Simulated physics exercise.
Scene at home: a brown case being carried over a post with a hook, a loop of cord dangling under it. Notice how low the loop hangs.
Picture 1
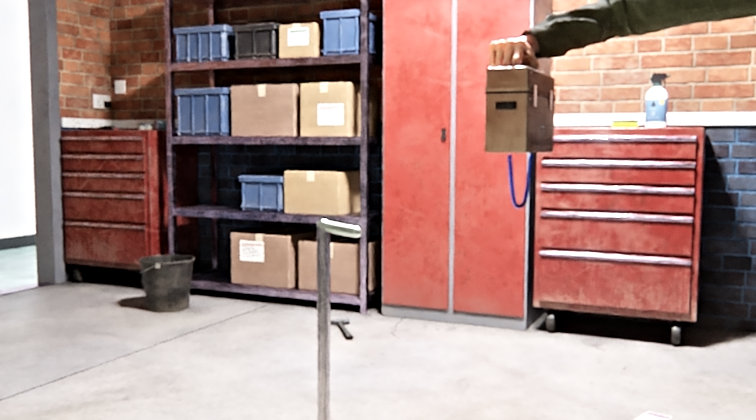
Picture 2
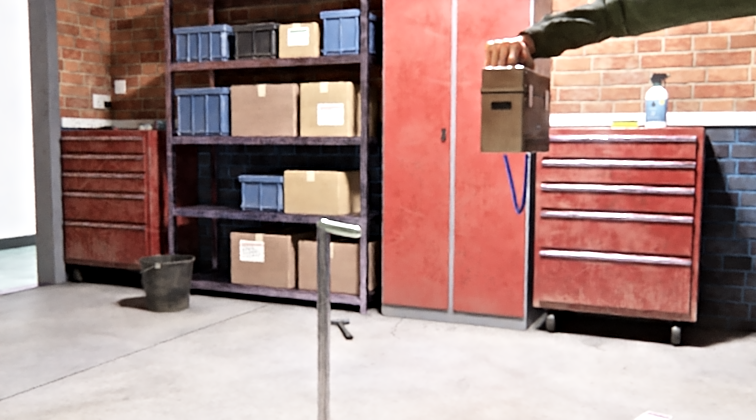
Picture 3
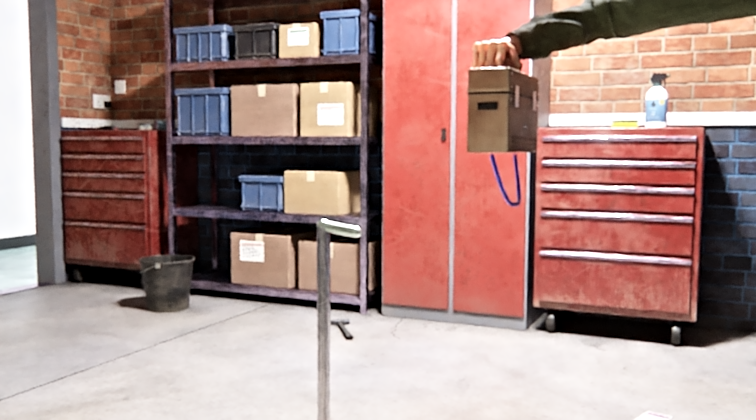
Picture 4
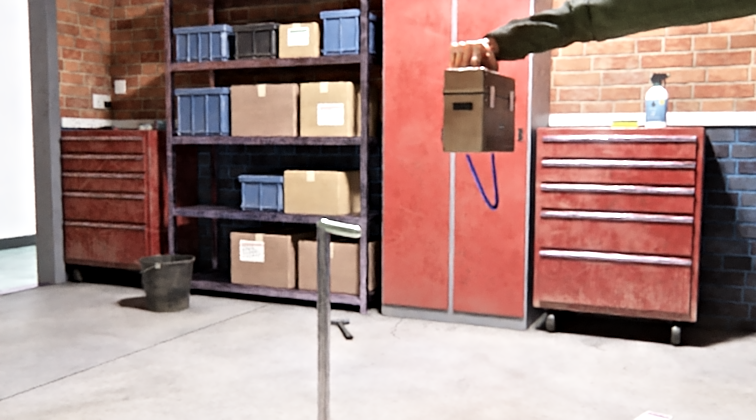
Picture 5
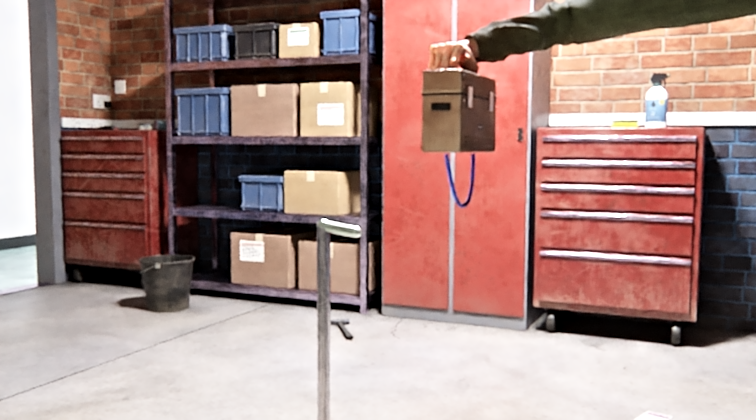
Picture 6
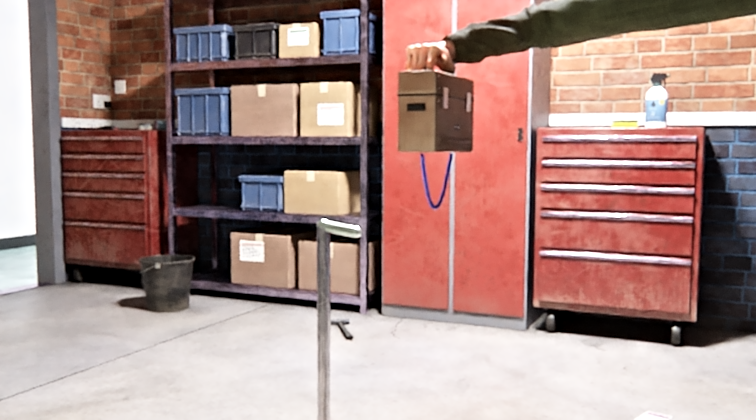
A hand carrying a brown case leftward past red cabinets, a loop of blue cord swaying beneath it in a garage.
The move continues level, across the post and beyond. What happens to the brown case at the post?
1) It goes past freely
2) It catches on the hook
The answer is 1.
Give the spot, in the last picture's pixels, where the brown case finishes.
Roughly (203, 117).
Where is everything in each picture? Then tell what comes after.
In the first frame, brown case (522, 113); hook tip (356, 232).
In the second frame, brown case (517, 113); bottom of the loop (520, 212).
In the third frame, brown case (505, 113).
In the fourth frame, brown case (482, 114); bottom of the loop (495, 208).
In the fifth frame, brown case (461, 114).
In the sixth frame, brown case (438, 114); bottom of the loop (436, 208); hook tip (356, 232); hook points towards it, loop hangs above the hook.
Then, 0.56 s on from there, case over the post near (351, 115).
Then, 1.26 s on from there, case past the post near (254, 117).
In the end, case past the post near (203, 117). The brown case passes clear.
